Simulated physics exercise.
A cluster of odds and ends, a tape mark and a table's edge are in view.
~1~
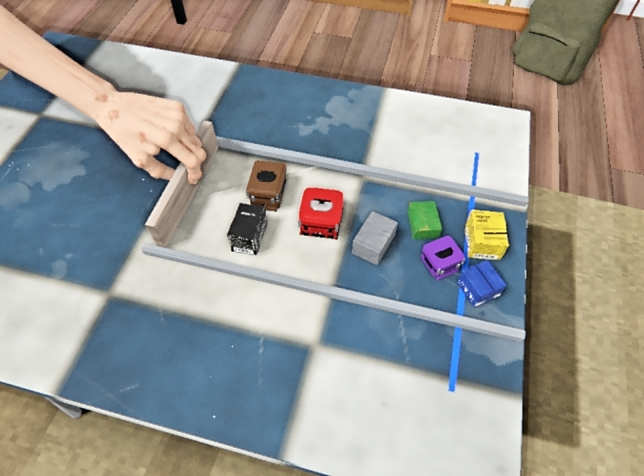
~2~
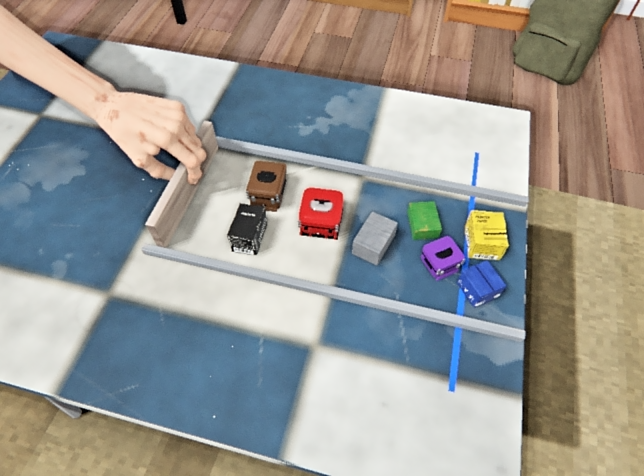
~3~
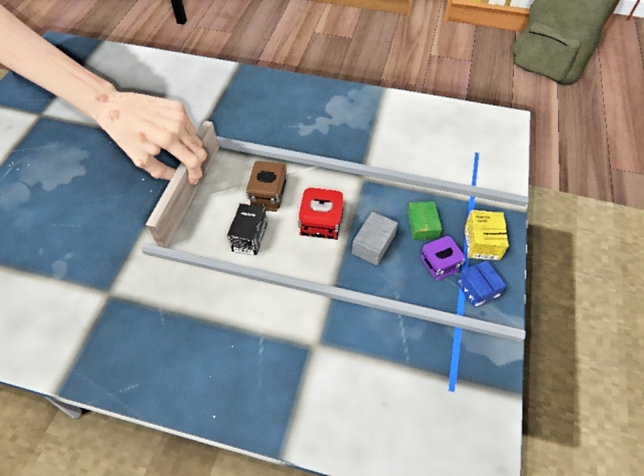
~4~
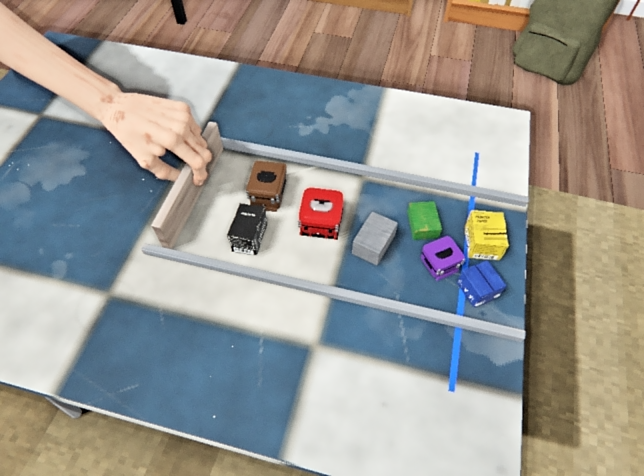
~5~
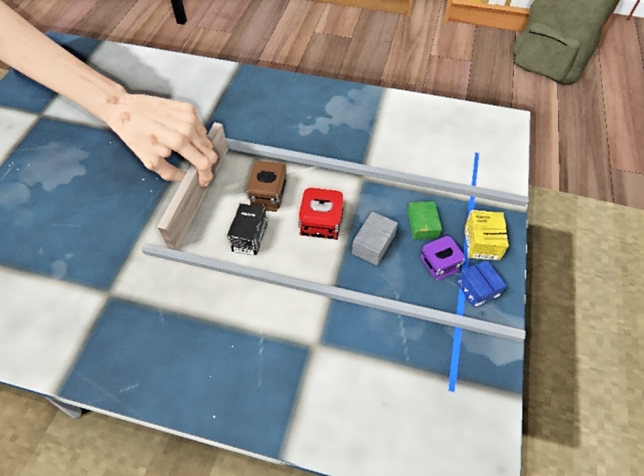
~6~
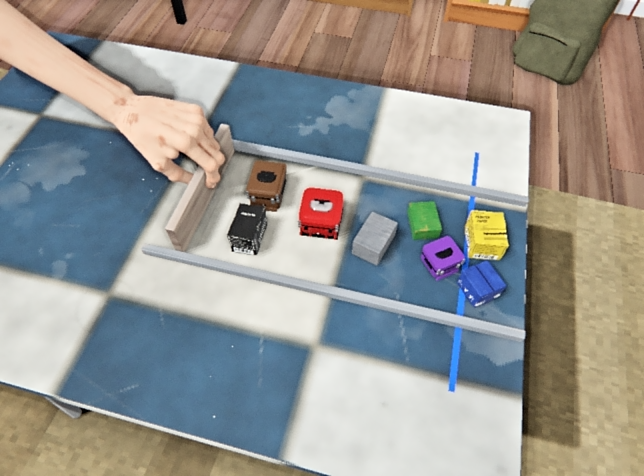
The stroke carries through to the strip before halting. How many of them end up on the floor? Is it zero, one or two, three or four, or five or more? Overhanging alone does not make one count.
I expect three or four drops over the end.
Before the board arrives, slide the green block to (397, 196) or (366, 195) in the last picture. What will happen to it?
The green block does not fall; is kept.
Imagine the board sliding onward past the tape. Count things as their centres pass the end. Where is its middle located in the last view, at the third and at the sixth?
At (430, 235) for the third, at (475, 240) for the sixth.
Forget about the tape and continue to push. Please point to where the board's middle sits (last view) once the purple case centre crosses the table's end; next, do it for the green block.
I reckon its middle sits around (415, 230) and then around (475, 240).
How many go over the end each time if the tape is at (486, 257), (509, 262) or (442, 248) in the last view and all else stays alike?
Per try in turn: 6, 6, 3.
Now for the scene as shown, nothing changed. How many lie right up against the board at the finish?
At rest, 2 are in contact.
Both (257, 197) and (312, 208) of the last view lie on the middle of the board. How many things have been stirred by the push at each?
2, then 4.
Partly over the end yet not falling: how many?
2.
Soon after, none off yet; yellow box at rest near (486, 235); blue box at rest near (481, 284); purple case at rest near (441, 259).
In the end, the number that fall off is three or four; gone, grey block, purple case, blue box and yellow box.
